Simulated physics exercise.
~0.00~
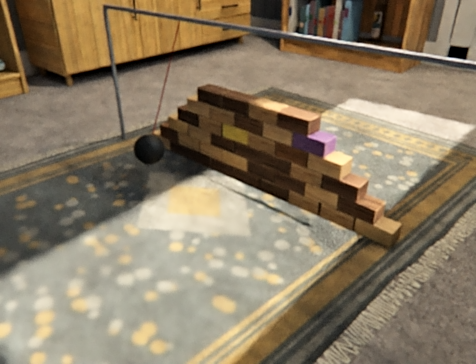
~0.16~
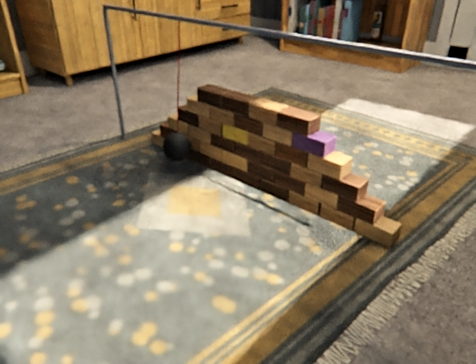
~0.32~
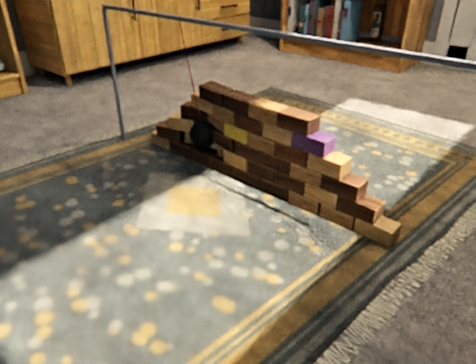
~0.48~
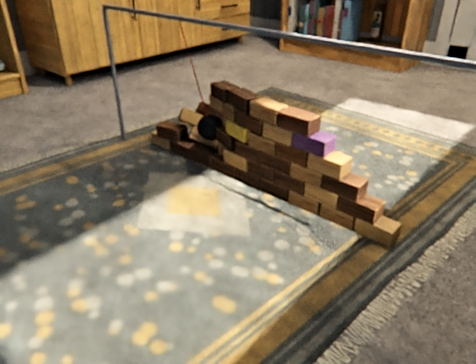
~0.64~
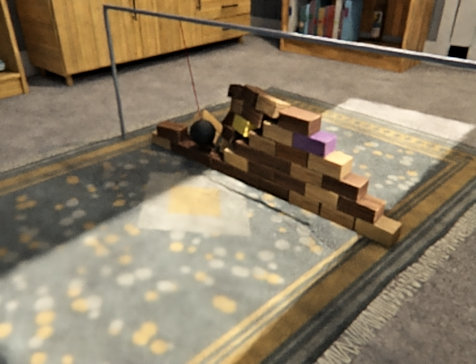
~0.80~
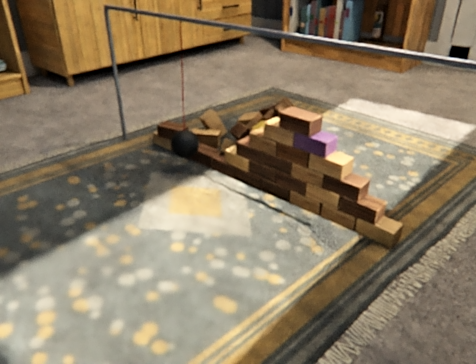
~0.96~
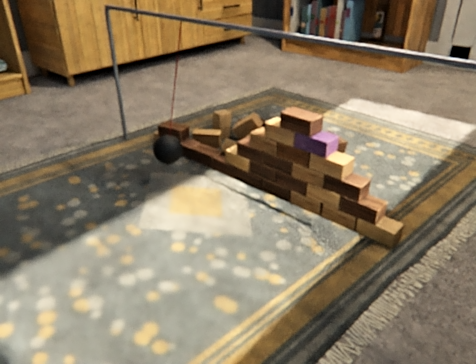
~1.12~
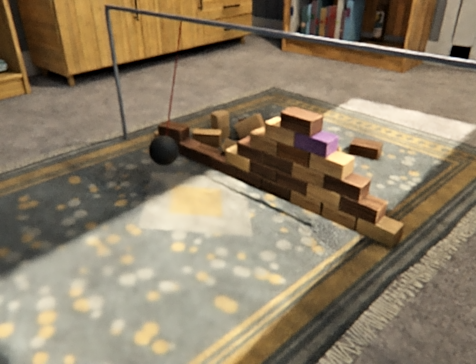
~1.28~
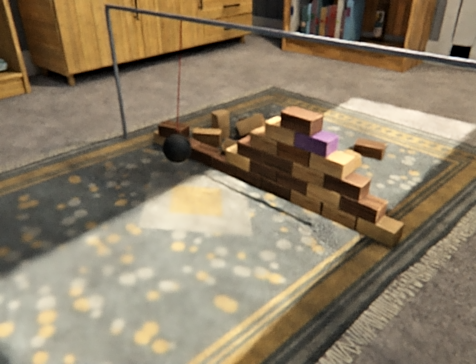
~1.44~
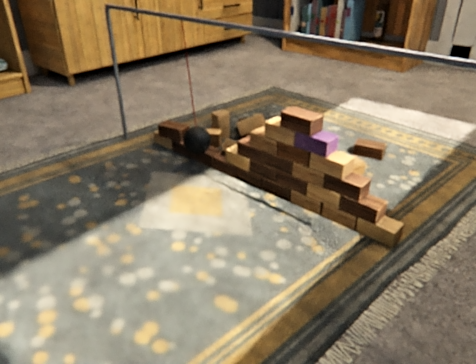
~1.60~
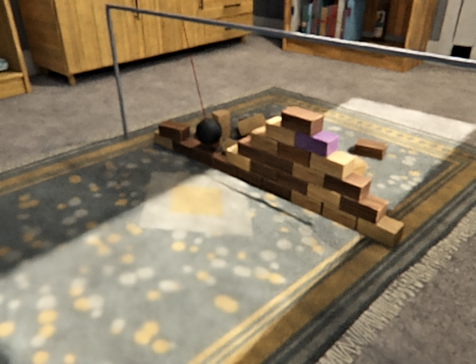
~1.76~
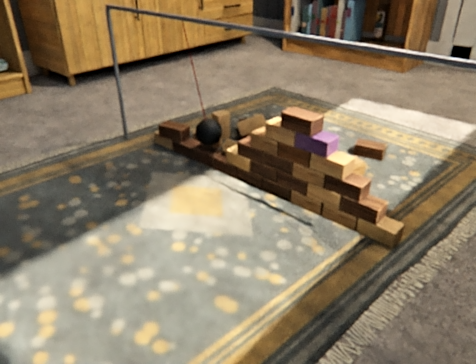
Stepped wall of wooden blocks on a rug being struck by a swinging black ball, its upper left collapsing, purple block staying put.
